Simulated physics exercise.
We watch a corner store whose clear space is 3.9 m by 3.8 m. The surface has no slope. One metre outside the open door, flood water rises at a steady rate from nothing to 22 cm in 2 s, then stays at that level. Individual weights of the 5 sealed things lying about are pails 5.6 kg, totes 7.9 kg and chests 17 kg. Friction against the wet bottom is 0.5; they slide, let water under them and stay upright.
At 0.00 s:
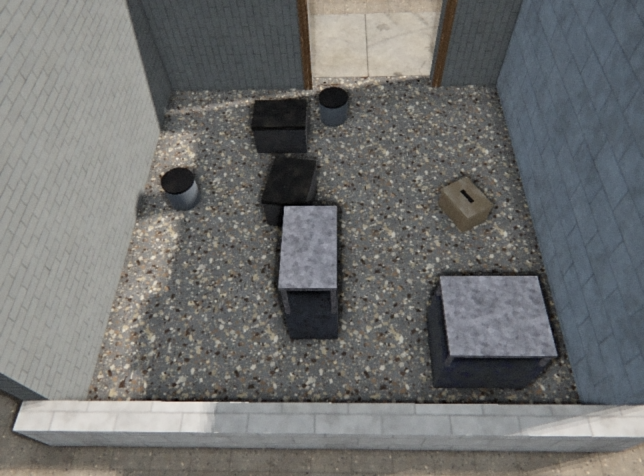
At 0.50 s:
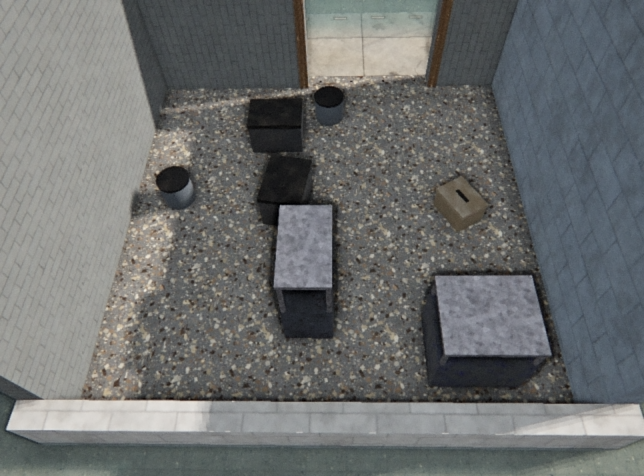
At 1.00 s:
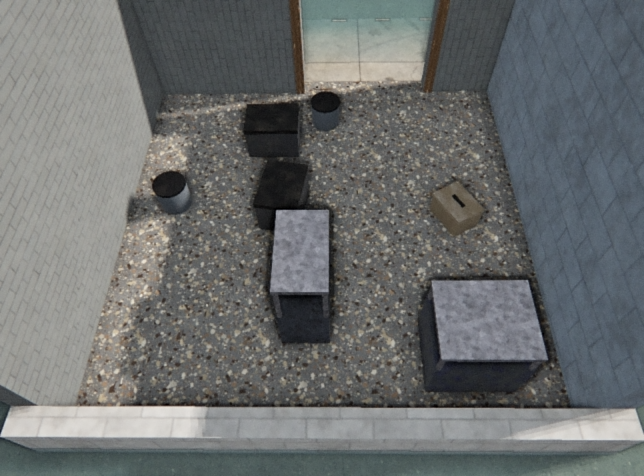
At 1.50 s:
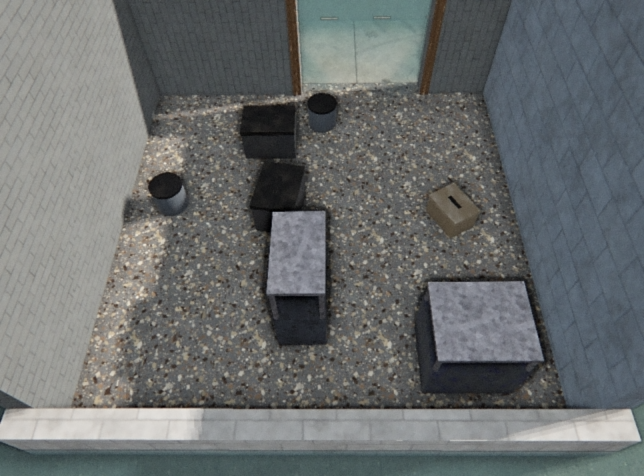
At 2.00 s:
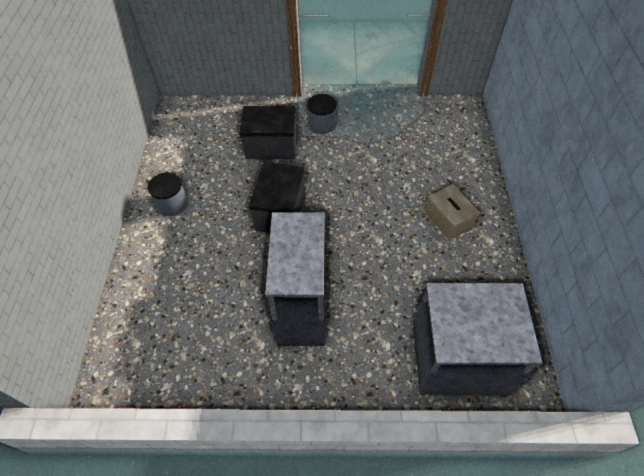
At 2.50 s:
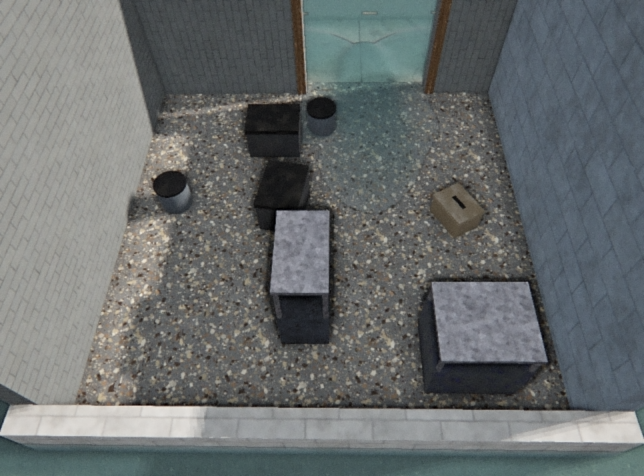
At the start, dark pails, black boxes, grey-topped blocks and a small tan box stand on a dry pebbled floor between walls. Pale water spreads across the ground outside the open doorway and the front wall, then enters through the doorway and fans over the pebbles, while the objects barely move.
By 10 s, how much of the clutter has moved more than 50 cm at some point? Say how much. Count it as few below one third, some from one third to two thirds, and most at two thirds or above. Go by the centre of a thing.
Most.
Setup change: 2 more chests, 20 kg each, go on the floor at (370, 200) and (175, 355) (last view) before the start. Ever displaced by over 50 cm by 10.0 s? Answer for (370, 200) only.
It comes out higher.
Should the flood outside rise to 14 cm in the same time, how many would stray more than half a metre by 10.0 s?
Then it comes to 2.
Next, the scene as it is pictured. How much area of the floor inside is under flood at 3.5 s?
The covered patch comes to about 7.0 m2.
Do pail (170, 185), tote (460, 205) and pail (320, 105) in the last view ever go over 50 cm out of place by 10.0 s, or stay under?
One by one in that order: Above; above; above.
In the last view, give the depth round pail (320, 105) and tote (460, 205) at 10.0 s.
Around 11 cm and 17 cm.
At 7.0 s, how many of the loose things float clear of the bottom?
Total: 2.
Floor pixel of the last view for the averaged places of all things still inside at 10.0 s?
That lands at roughly (275, 177).
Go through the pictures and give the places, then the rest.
A pail at (333, 97), on the bottom; a pail at (177, 180), on the bottom; 0.0 m2 under water; 0 of 5 have shifted, in the first frame.
A pail at (329, 96) rests on the ground; a pail at (172, 178) rests on the ground; water covers 0.0 m2; 0 of 5 have shifted, in the second frame.
A pail at (325, 101) rests on the ground; a pail at (169, 183) rests on the ground; 0.0 m2 under water; 0 of 5 have shifted, in the third frame.
A pail at (322, 103) rests on the ground; a pail at (165, 185), on the bottom; 0.0 m2 under water; 0 of 5 have shifted, in the fourth frame.
A pail at (322, 104), on the bottom; a pail at (164, 185), on the bottom; water covers 0.8 m2; 0 of 5 have shifted, in the fifth frame.
A pail at (321, 107) rests on the ground, 10 cm from its start; a pail at (169, 183) rests on the ground; water covers 1.9 m2; 1 of 5 have shifted, in the sixth frame.
After 3.5 s 1 of 5 are over 50 cm from their spots; 0 afloat.
After 4.5 s 2 of 5 are over 50 cm from their spots; 1 afloat.
After 7.0 s 3 of 5 are over 50 cm from their spots; 2 afloat.
After 10.0 s 4 of 5 are over 50 cm from their spots, and 4 have been at some point; 5 afloat.
